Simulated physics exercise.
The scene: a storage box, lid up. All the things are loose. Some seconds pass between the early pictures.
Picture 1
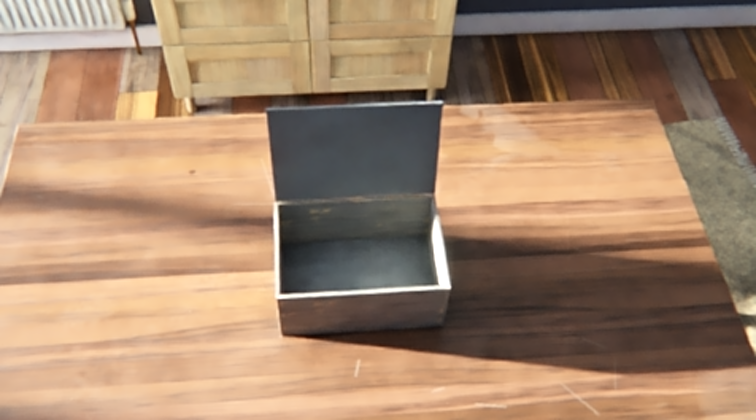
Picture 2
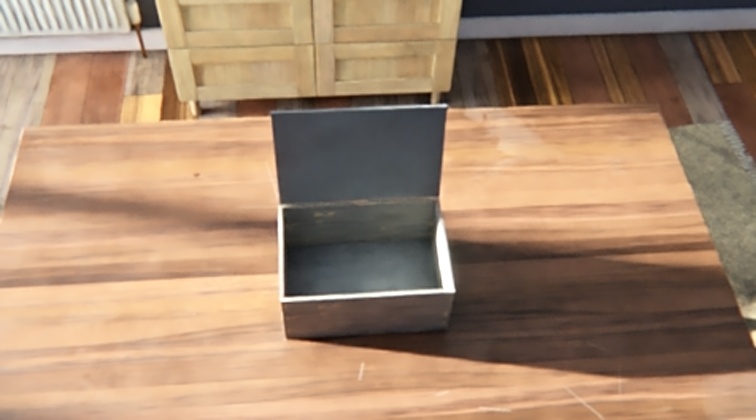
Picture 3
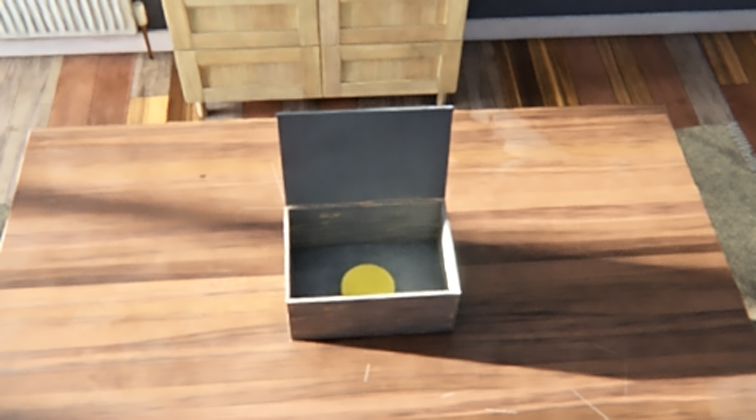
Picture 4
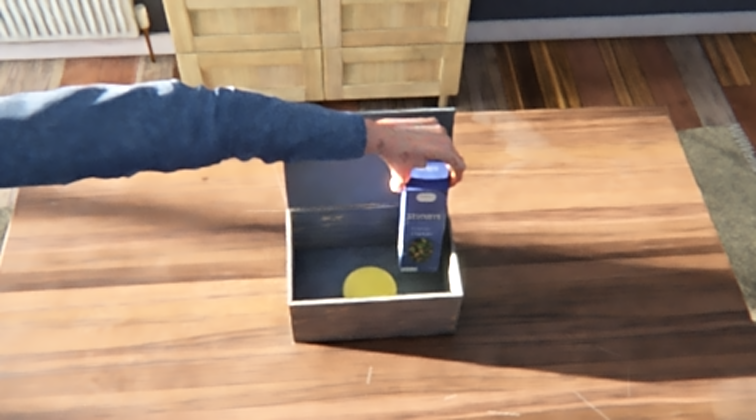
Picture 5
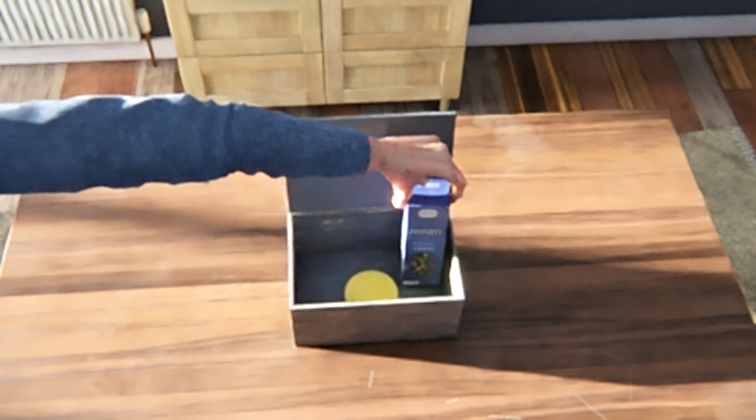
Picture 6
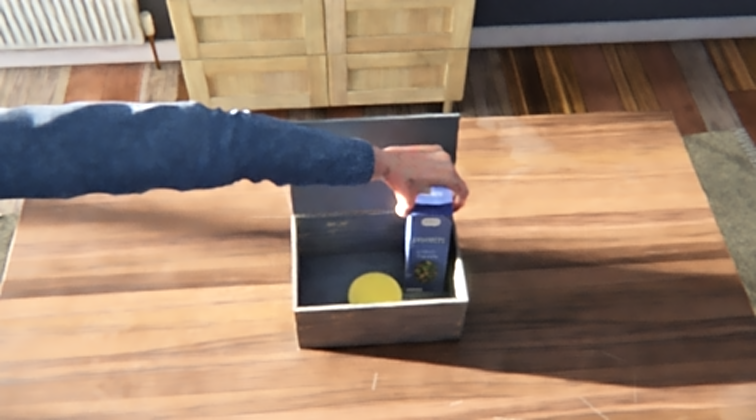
A yellow disc appeared inside the open, empty box on the wooden table, and then a hand in a blue sleeve reached over from the left and lowered a blue carton into its right side.
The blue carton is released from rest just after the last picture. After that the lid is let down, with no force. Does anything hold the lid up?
Outcome: The lid will not close.
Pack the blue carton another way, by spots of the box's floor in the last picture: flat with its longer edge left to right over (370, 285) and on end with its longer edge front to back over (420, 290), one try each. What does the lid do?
First try: It closes; second try: It will not close.
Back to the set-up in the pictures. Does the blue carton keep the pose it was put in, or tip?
The blue carton stays as placed.
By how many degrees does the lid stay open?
About 75°.
Then, 1.00 s past the last view, lid starting down.
Then, 1.20 s past the last view, blue carton resting near (427, 241).
Then, 1.40 s past the last view, lid 75° above the rim.
Finally, lid 74° above the rim; both still in place. Final places as the last picture's camera would see them, blue carton near (427, 241).
